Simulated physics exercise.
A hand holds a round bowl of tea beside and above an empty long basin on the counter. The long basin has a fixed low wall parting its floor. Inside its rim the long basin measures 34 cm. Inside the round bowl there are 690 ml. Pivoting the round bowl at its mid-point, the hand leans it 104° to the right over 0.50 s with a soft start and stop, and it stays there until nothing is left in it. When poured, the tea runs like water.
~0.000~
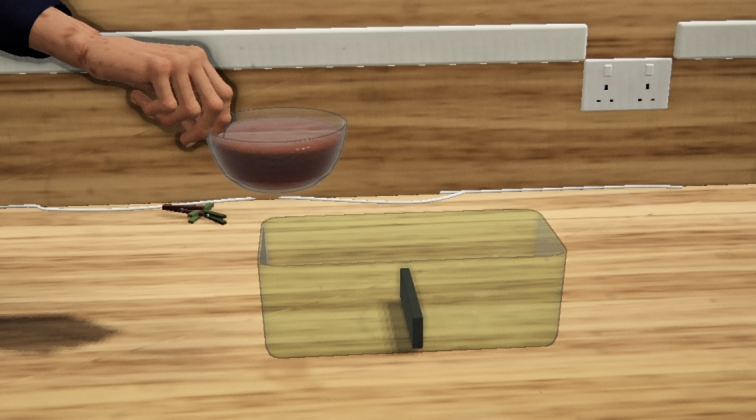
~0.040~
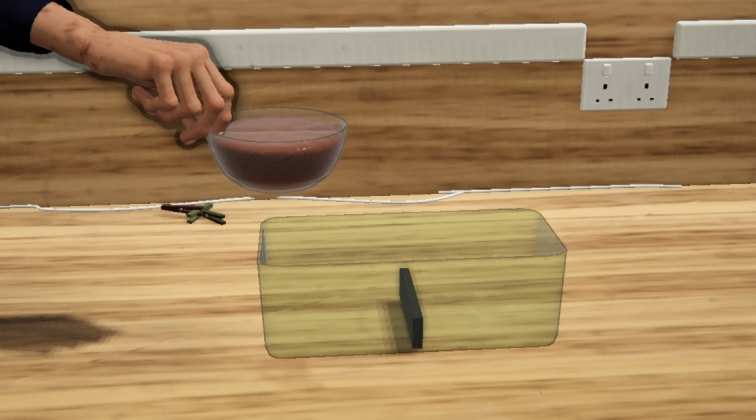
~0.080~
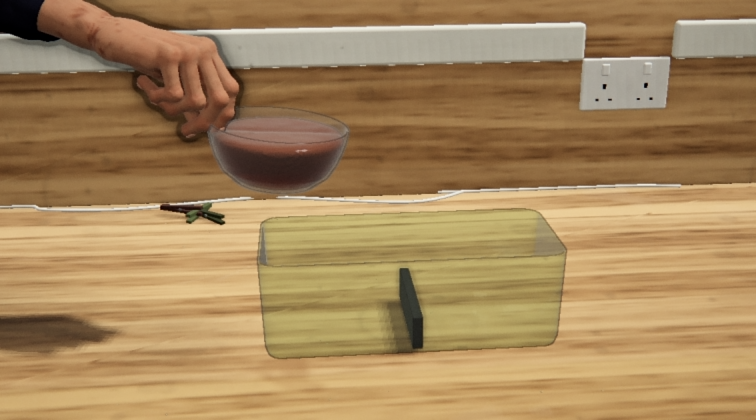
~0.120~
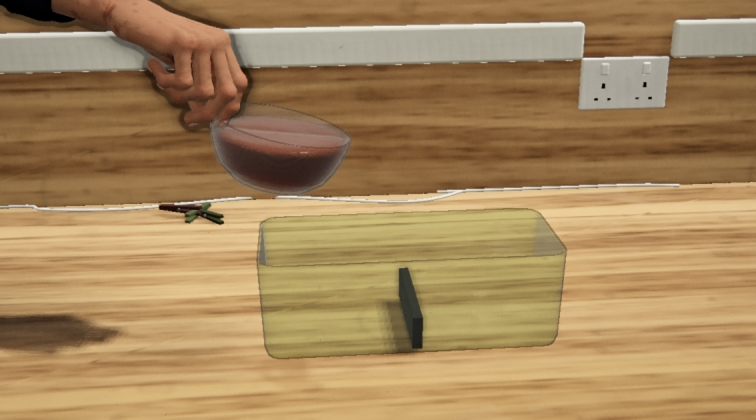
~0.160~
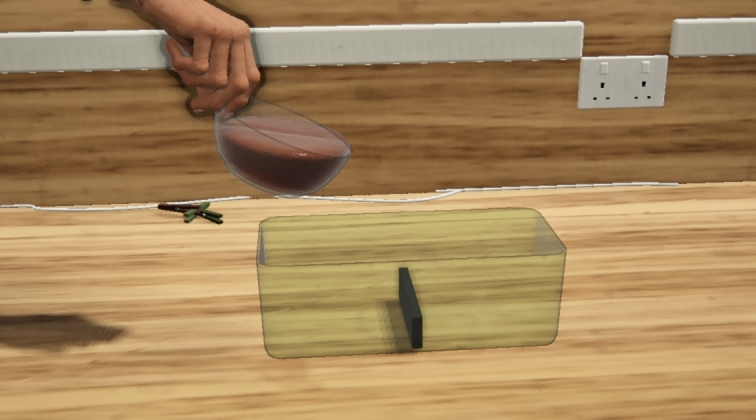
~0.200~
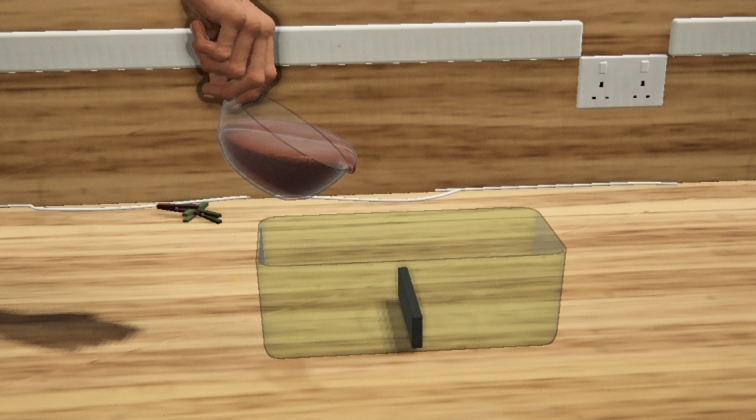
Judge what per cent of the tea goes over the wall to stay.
20 percent, roughly.
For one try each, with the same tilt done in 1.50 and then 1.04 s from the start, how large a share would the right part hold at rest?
Near 35 in a hundred on the first go and near 30 in a hundred on the second.
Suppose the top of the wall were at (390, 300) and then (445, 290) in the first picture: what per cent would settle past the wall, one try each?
Result: 50 per cent, then 15 per cent.
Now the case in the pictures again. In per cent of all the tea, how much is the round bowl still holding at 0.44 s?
Around 7 percent.
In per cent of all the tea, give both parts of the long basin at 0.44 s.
Around 66 percent on the left and 5 on the right.
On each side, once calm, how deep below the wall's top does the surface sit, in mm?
18 mm left, 34 mm right.
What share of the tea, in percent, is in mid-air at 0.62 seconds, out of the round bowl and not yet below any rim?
I'd say some 10 per cent is in the air.
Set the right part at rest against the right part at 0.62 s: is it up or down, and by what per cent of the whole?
It climbs by roughly 7 per cent.
Then, 0.44 s in, the tilt is 100° and 7 per cent is still to pour, 66 is left of the wall and 5 right of it.
Then, 0.62 s in, the tilt is 104° and 0 per cent is still to pour, 77 is left of the wall and 12 right of it.
Then, 0.80 s in, the tilt is 104° and 0 per cent is still to pour, 71 is left of the wall and 19 right of it.
Then, 1.00 s in, the tilt is 104° and 0 per cent is still to pour, 71 is left of the wall and 20 right of it.
Finally, 71 per cent lies left of the wall, 20 right of it and 9 outside.
